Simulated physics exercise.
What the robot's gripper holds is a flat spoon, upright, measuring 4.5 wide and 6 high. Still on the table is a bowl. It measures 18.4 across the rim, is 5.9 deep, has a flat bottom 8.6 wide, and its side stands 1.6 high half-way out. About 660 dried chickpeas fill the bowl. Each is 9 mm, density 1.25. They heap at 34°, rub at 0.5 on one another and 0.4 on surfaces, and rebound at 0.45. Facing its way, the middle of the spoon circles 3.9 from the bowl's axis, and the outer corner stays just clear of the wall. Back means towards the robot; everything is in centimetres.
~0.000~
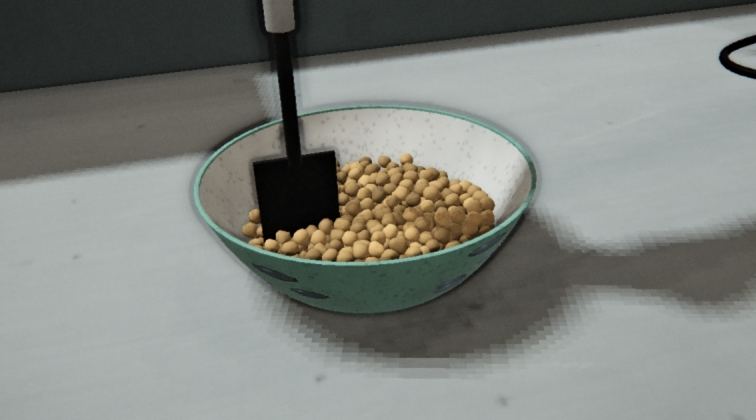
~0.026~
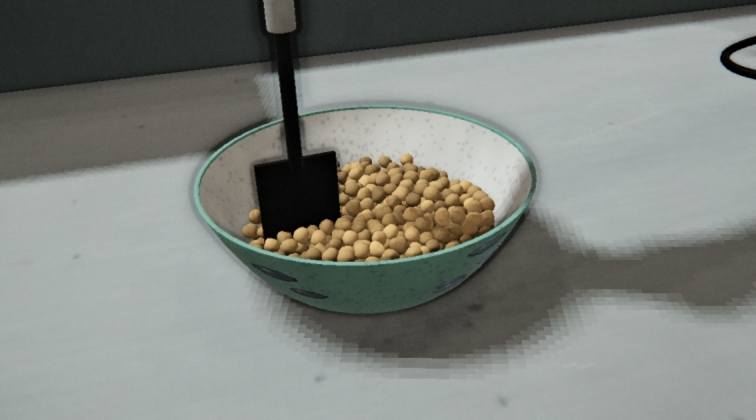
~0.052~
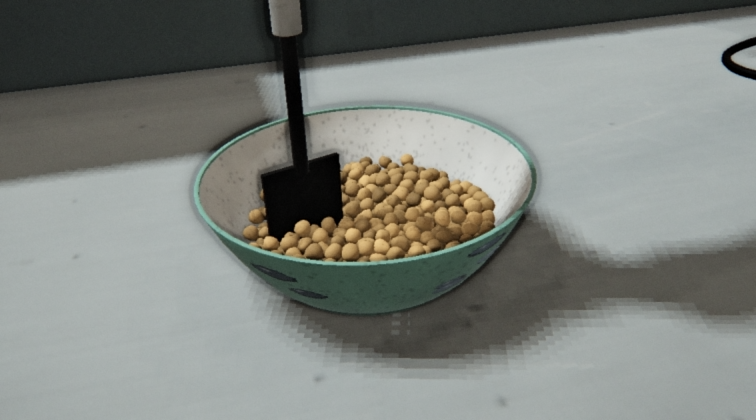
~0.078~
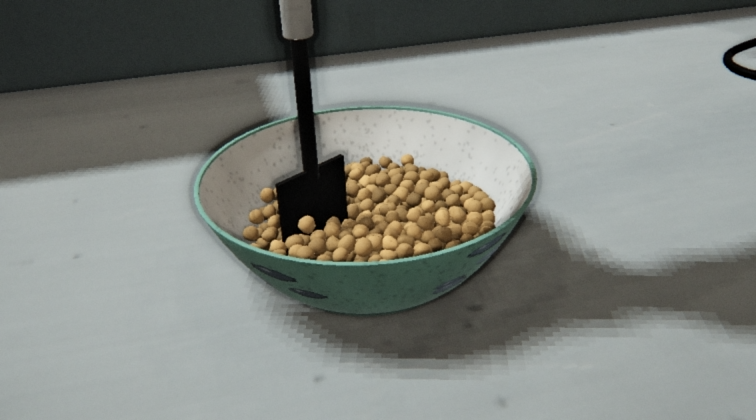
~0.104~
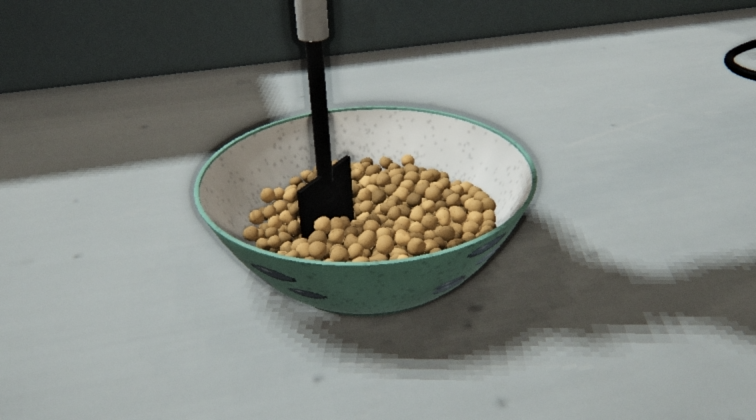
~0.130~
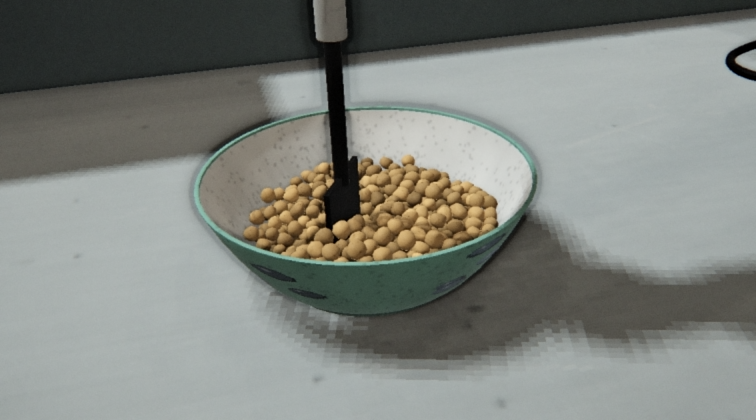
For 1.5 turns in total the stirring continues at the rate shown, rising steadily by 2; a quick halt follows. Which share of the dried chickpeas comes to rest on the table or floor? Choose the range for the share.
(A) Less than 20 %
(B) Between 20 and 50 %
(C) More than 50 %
Option A: Less than 20 %.
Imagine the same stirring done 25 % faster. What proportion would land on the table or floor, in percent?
That would be some 15 percent.
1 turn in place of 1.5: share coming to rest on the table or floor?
It would be around 5 per cent.
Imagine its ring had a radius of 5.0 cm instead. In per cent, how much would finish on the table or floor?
Then about 5 per cent.
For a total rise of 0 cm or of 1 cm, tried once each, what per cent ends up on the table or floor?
Around 10 percent, then 5 percent.
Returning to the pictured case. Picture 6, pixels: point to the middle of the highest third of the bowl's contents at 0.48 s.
I'd put it at around (352, 151).
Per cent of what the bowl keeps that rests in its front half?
Close to 50 in a hundred.
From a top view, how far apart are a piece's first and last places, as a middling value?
Something like 5 centimetres, give or take.
After 0.48 s, 247° round, highest piece 8 above the table; 642 in the bowl, 7 on the table or floor, 11 in flight or on the tool.
After 0.83 s, 75° round, highest piece 7 above the table; 628 in the bowl, 32 on the table or floor.
After 1.20 s, 180° round, highest piece 5 above the table; 627 in the bowl, 33 on the table or floor.
After 1.90 s, 180° round, highest piece 5 above the table; 627 in the bowl, 33 on the table or floor.
At rest, 627 in the bowl, 33 on the table or floor. That is 5 % on the table or floor.
